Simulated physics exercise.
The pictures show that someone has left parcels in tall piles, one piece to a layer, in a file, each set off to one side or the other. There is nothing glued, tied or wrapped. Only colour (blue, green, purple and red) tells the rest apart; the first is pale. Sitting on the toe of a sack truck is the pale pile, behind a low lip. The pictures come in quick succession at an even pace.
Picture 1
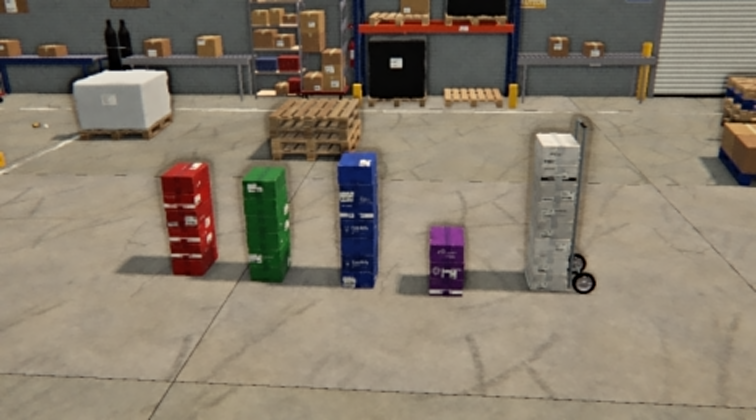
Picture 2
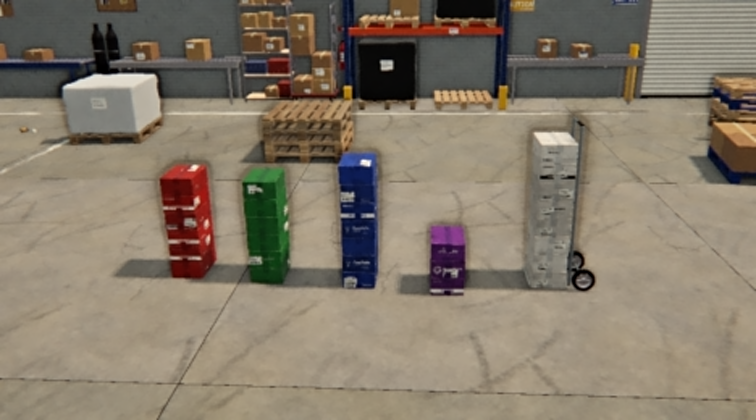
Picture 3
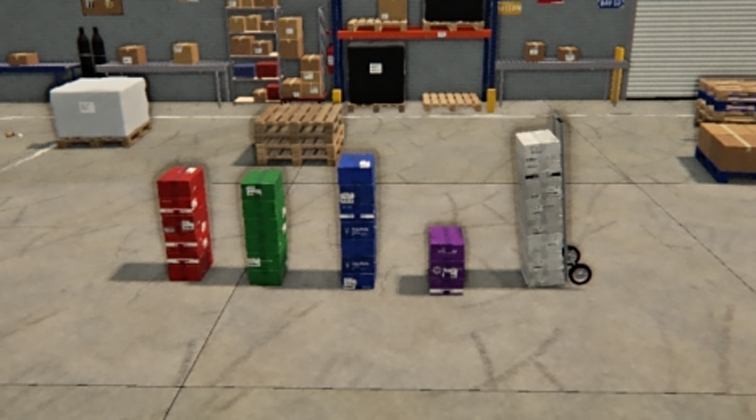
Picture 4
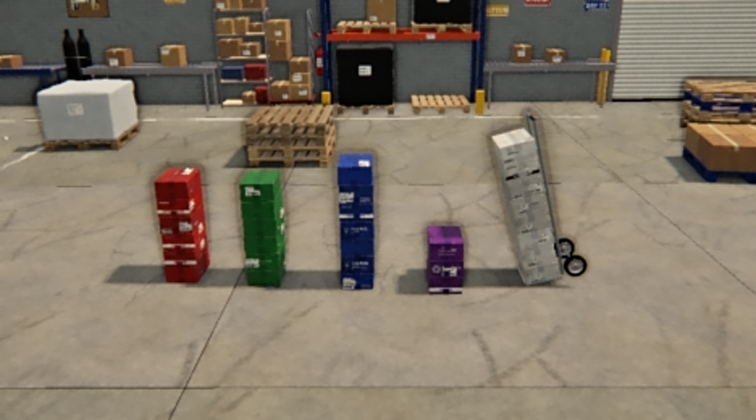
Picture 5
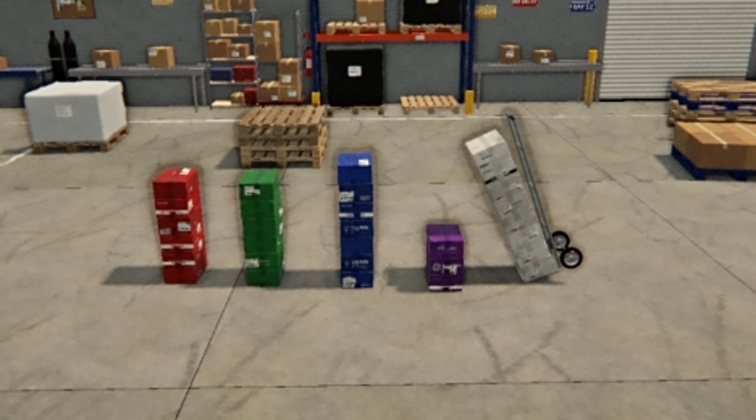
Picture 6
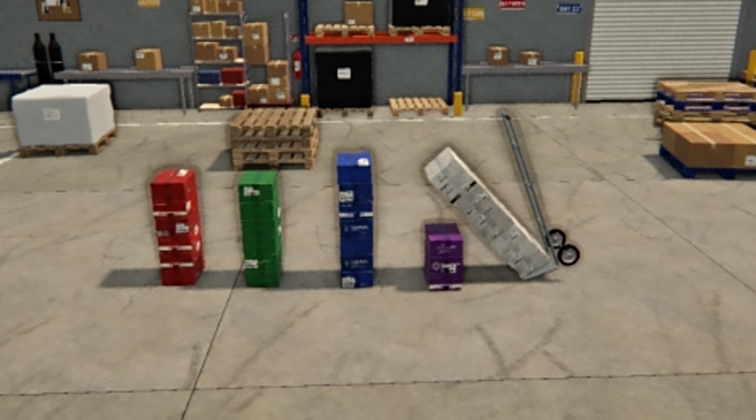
At the start, a tall pale pile of parcels stands upright on a sack truck, right of shorter purple, blue, green and red piles on a warehouse floor. The pale pile begins leaning left, then tilts steeply over the purple pile, separating from the truck's less tilted frame.
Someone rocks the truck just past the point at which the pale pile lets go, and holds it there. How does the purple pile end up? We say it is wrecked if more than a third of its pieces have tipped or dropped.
The purple pile remains upright.
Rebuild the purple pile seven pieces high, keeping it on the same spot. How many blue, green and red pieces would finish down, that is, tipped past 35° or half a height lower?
Blue 6, green 5, red 5.
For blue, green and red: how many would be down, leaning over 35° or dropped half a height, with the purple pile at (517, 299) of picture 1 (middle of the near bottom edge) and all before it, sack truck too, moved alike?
Blue: 0; green: 0; red: 0.
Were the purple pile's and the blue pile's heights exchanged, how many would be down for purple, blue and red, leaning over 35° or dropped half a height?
Purple 6, blue 2, red 0.
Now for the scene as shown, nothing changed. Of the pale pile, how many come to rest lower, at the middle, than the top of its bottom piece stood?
The pale count is 4.
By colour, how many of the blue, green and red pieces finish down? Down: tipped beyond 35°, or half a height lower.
Result per colour: Blue = 0, green = 0, red = 0.
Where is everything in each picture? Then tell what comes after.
In the first frame (we follow the side turned to the camera; the camera moves round a little), truck frame (582, 162) level; top purple parcel (447, 236); top blue parcel (355, 175); no other piece has moved.
The second frame shows truck frame (580, 160) rocked barely; top purple parcel (447, 235).
The third frame shows truck frame (563, 156) rocked a little, top of the pale pile leaning a little; top purple parcel (446, 235); no other piece has moved.
The fourth frame shows truck frame (541, 153) rocked a little, top of the pale pile leaning a little; top purple parcel (445, 234); no other piece has moved.
The fifth frame shows truck frame (524, 151) rocked clearly, top of the pale pile leaning clearly; top purple parcel (445, 232); no other piece has moved.
The sixth frame shows truck frame (520, 150) rocked clearly, top of the pale pile leaning well over; top purple parcel (444, 231); top red parcel (168, 192); no other piece has moved.
Soon, 8 of the pale pile down; none of the 3 purple parcels down (0 of 22 in all colours); top purple parcel unmoved.
A while on, 8 of the pale pile down; none of the 3 purple parcels down (0 of 22 in all colours); top purple parcel displaced a little.
Towards the end, 7 of the pale pile down; none of the 3 purple parcels down (0 of 22 in all colours); top purple parcel tipped a little; top blue parcel displaced a little.
Finally, 7 of the pale pile down; none of the 3 purple parcels down (0 of 22 in all colours); top purple parcel tipped clearly; top blue parcel displaced a little. Seen by the last camera, middles, top purple parcel near (414, 243), top blue parcel near (352, 168).
